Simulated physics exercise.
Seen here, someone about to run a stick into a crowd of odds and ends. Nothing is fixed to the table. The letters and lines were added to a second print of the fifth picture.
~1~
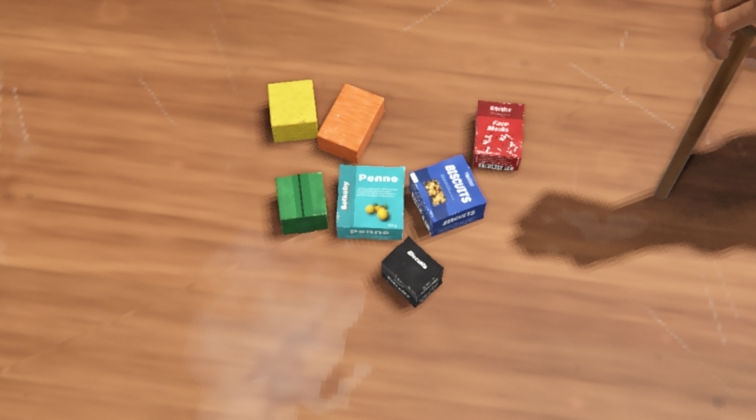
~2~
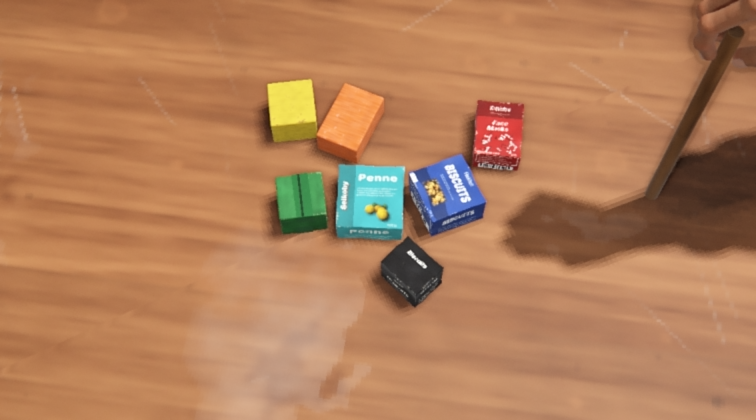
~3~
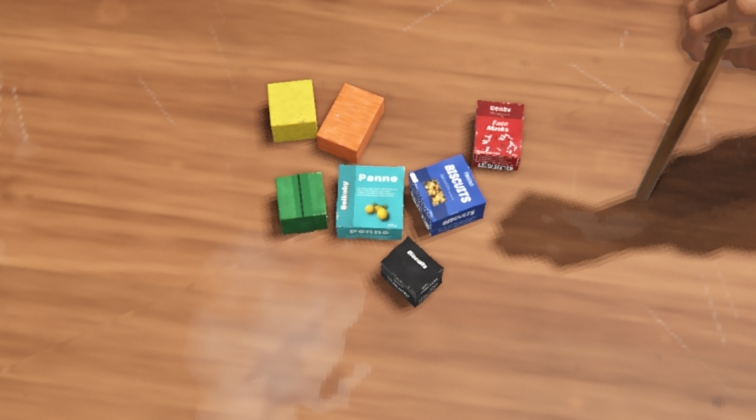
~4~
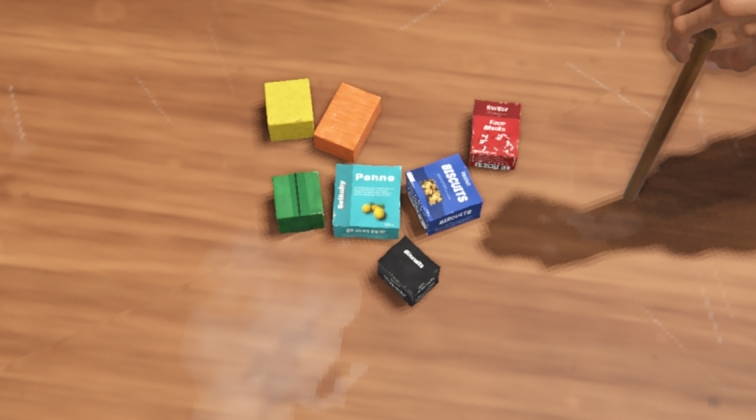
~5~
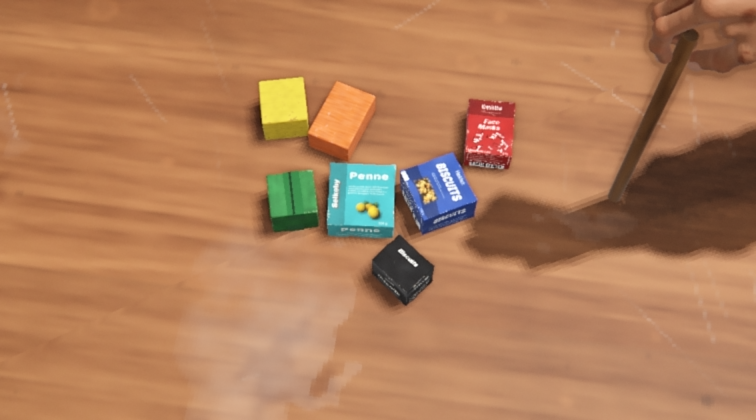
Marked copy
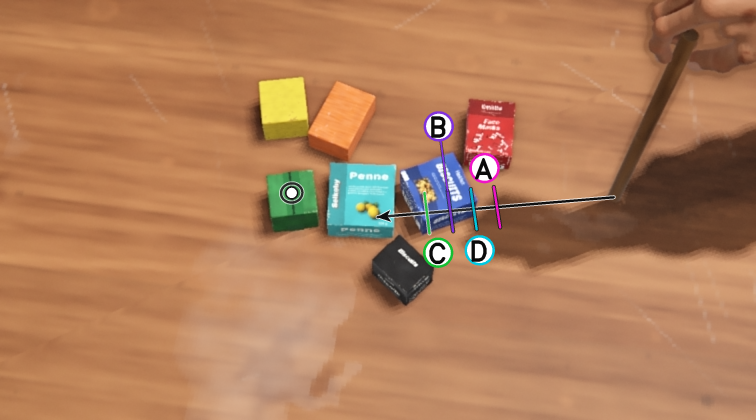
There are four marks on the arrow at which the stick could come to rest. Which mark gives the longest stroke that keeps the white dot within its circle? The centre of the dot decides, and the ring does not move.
As far as tick B.
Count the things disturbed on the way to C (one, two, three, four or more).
In all, three.
On the marked copy, A at (497, 207); B at (451, 211); C at (427, 212); D at (474, 209); the arrow from (614, 197) to (377, 217); the white dot at (291, 193).
Taking B. A third of the way, foot of the stick (554, 203).
Two thirds of the way, foot of the stick (494, 208).
When it is over, foot of the stick (450, 212); blue packet (415, 198); turquoise box (352, 199); the dot is still in its ring.
As for the rest, A keeps the dot in but is short; C shifts the dotted thing to (272, 199); D keeps the dot in but is short.
